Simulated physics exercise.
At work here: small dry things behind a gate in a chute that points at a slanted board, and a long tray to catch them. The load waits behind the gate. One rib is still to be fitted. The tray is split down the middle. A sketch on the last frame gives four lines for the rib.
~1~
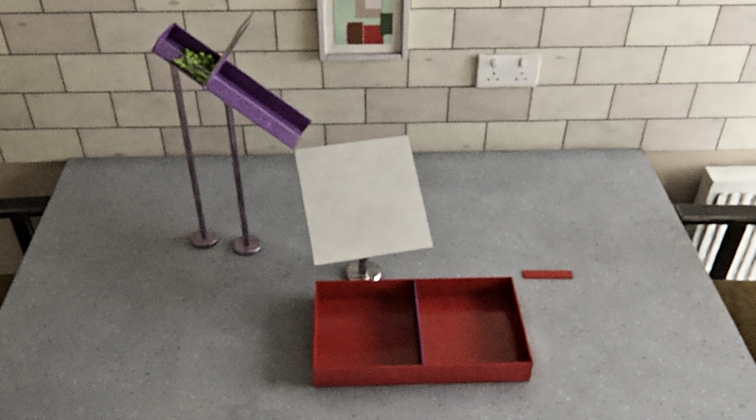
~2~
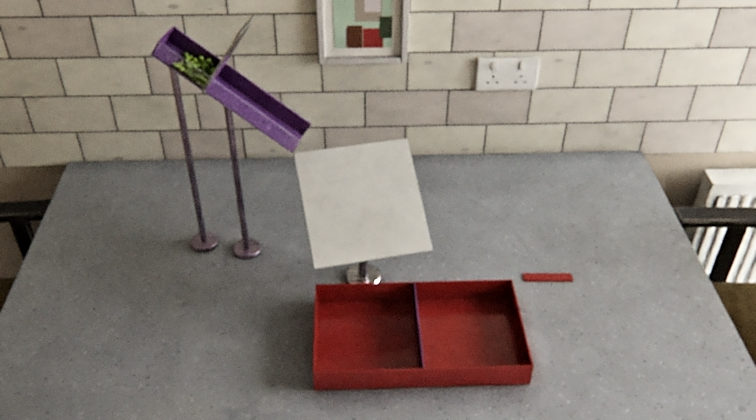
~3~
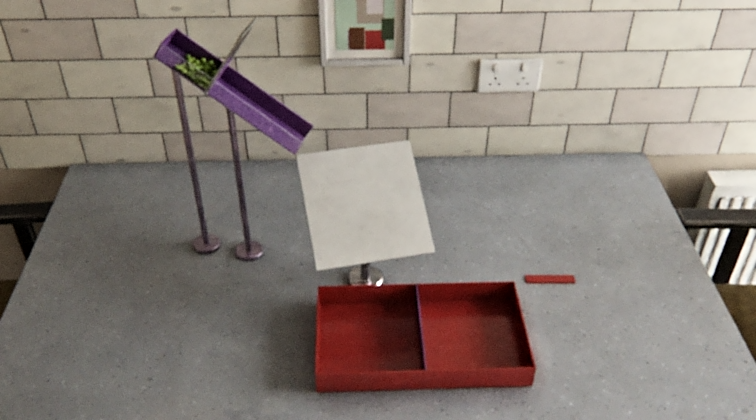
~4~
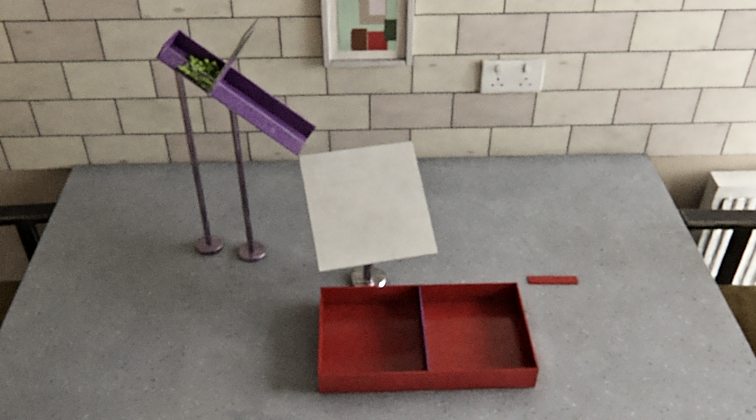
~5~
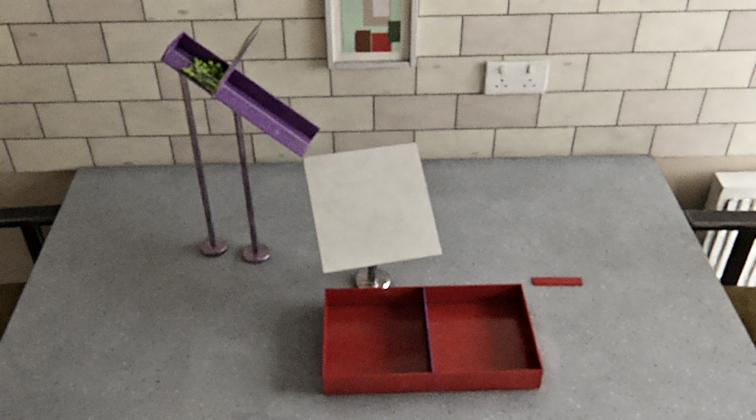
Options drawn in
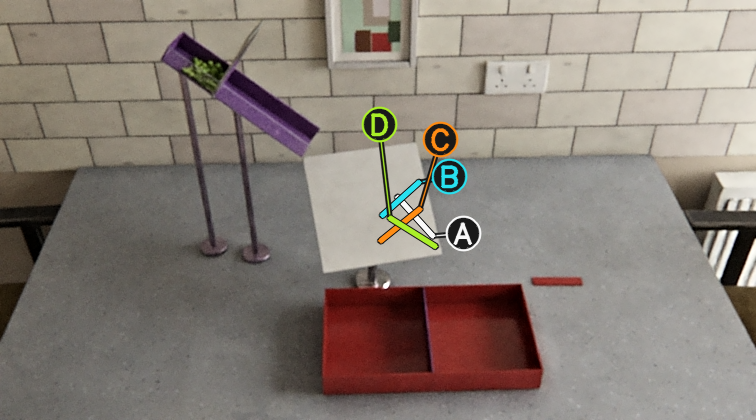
Nothing moved apart from a slight drift of the view: small green bits sat behind a gate in a sloping purple chute, above a tilted white board and a red tray split into two halves.
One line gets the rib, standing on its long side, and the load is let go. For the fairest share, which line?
D.
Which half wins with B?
More lands on the left.
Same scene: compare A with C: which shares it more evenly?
A it is.
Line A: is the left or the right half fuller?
The right half.
On the marked copy, line A from (397, 197) to (432, 235); line B from (419, 182) to (382, 215); line C from (419, 209) to (380, 240); line D from (390, 218) to (435, 246).
If A is chosen, of what is caught, about a quarter in the left half, most in the right.
If B is chosen, of what is caught, most in the left half, a small part in the right.
If C is chosen, of what is caught, nearly all in the left half, a stray few in the right.
If D is chosen, of what is caught, about half in the left half, about half in the right.
